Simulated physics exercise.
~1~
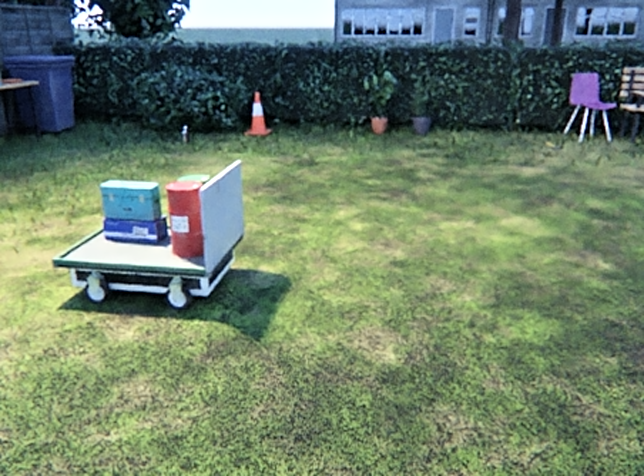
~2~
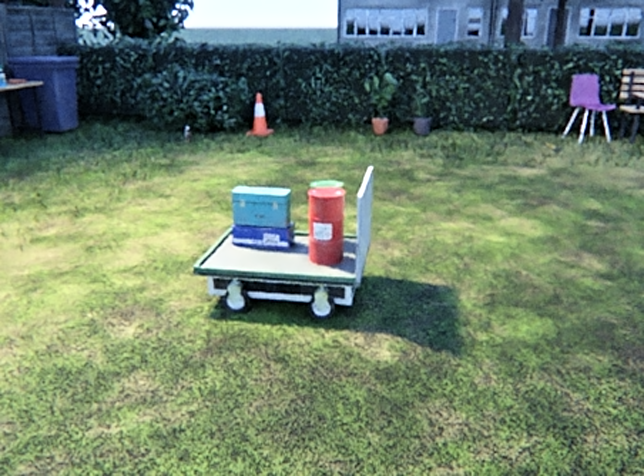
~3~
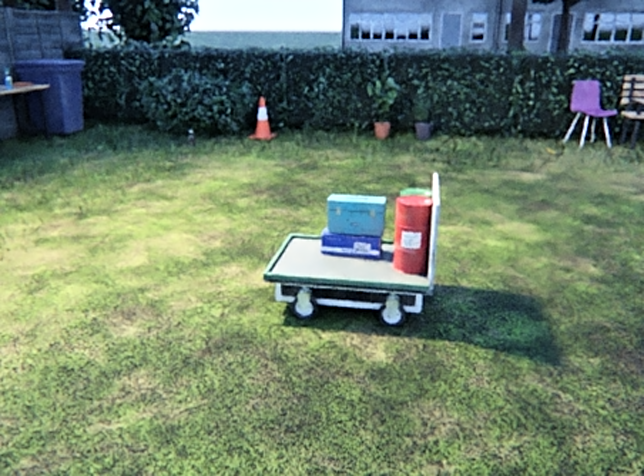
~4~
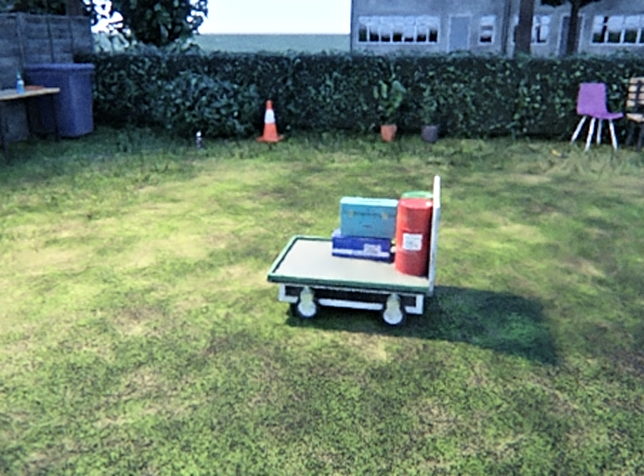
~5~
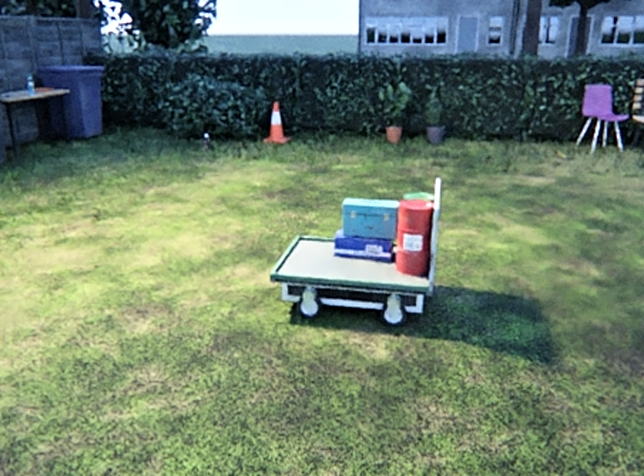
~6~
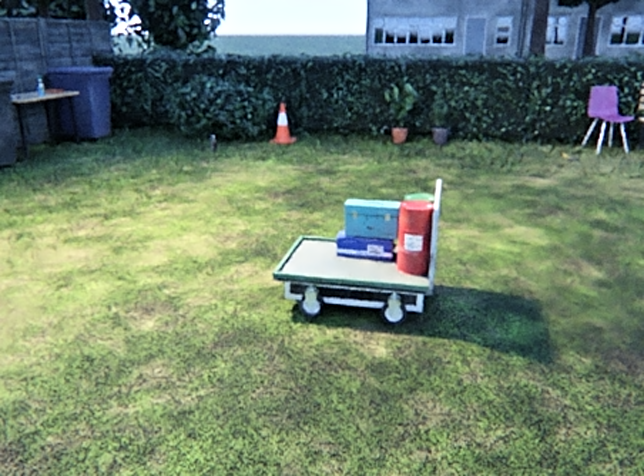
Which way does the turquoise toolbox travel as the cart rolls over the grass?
The turquoise toolbox moves to the right, riding on the cart.
